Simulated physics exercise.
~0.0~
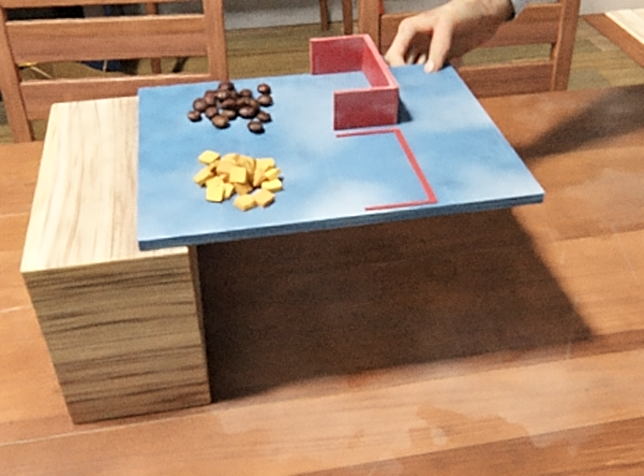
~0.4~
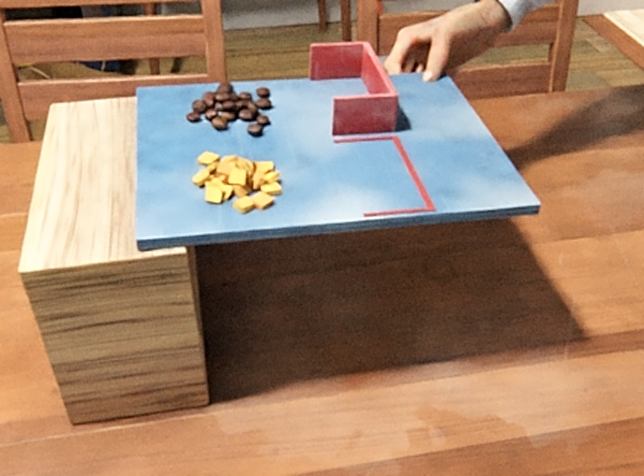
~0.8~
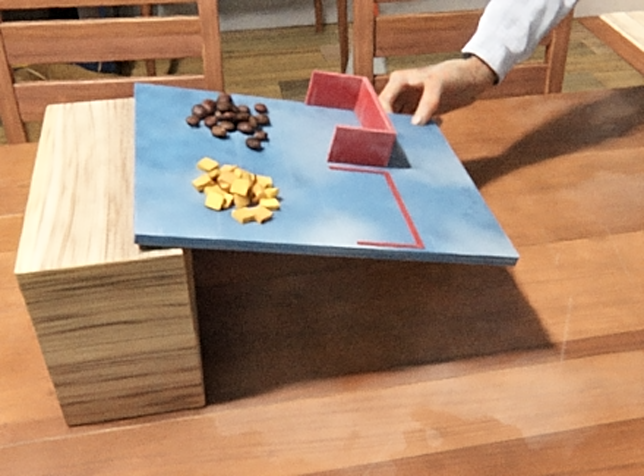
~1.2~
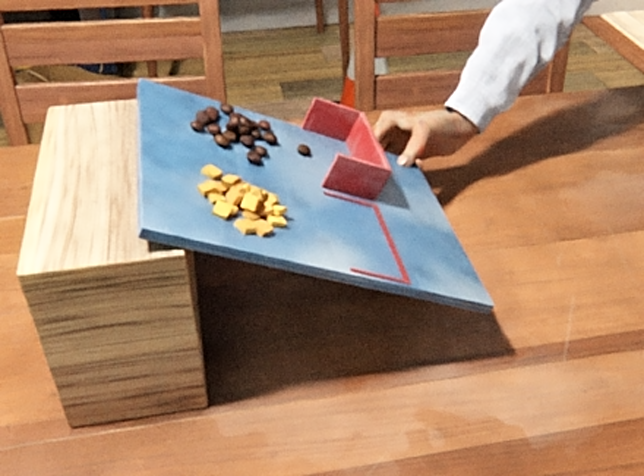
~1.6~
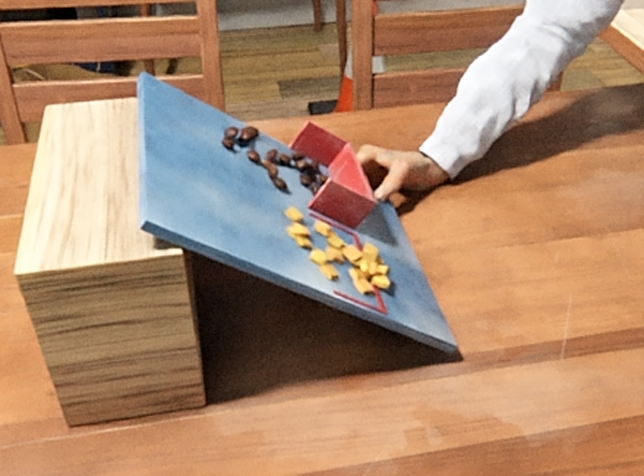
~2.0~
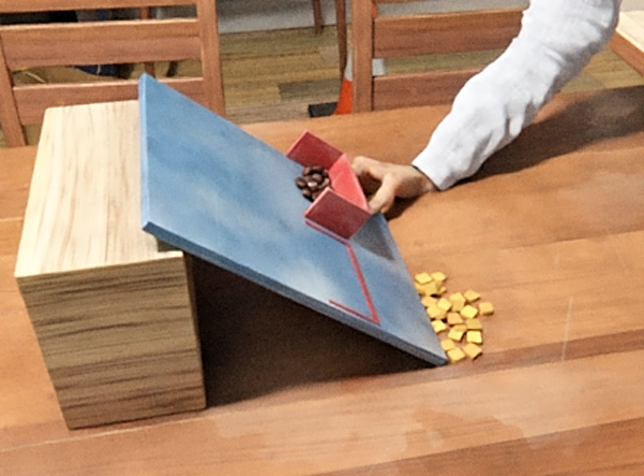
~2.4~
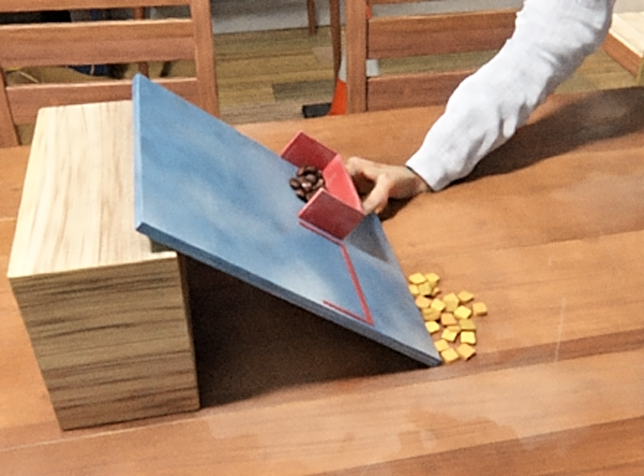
A hand lowers a blue board; yellow pieces slide off while brown ones stop behind a barrier.
